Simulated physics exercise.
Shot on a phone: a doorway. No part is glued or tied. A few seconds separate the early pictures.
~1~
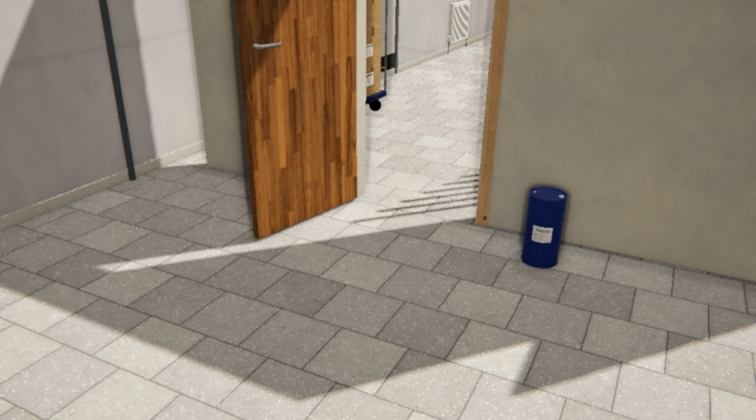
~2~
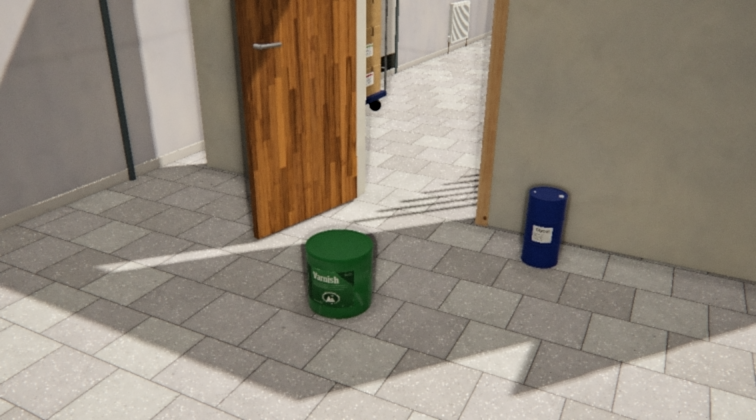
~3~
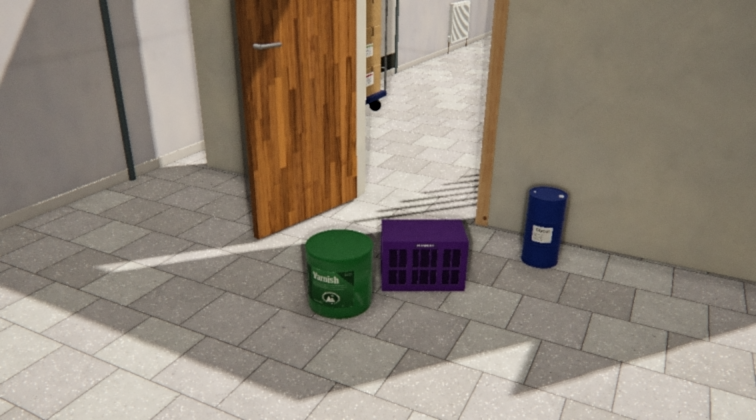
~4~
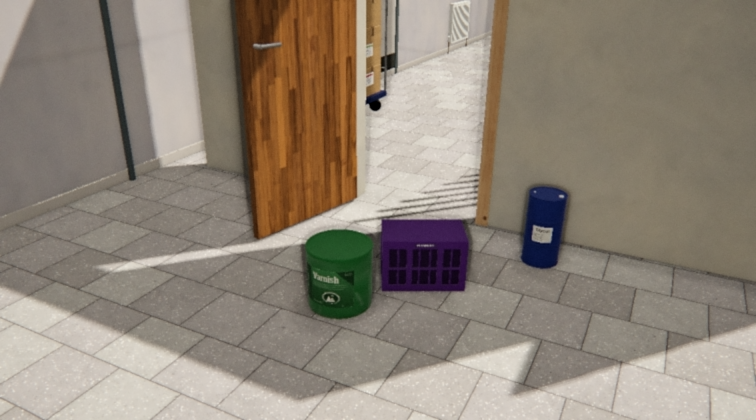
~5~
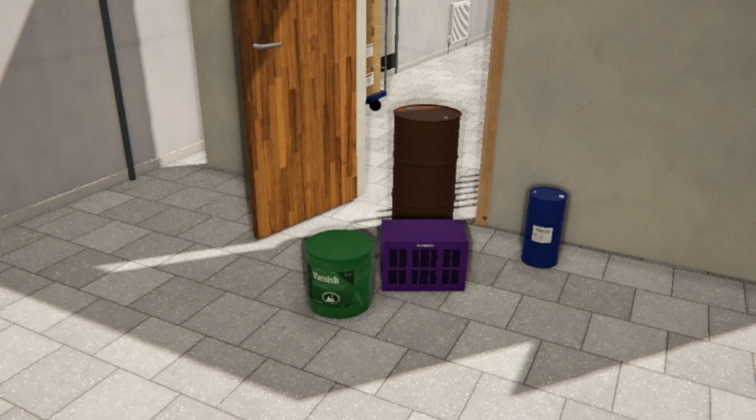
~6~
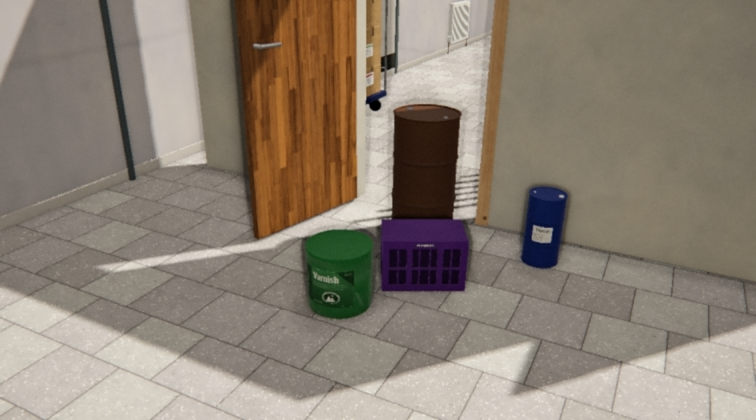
Green pail, then purple crate, then brown drum appearing one after another near a wide-open, still door, beside a blue canister.
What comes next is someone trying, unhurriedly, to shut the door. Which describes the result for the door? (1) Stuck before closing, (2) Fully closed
The answer is 1.
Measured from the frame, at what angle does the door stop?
I'd say it stays open by roughly 40 degrees.
Then, 0.70 s past the last view, door at 91°.
Then, 1.20 s past the last view, door at 72°.
Then, 1.70 s past the last view, door at 50°.
Finally, door at 42°; all 4 still in place. Final places as the last picture's camera would see them, brown drum near (425, 175).
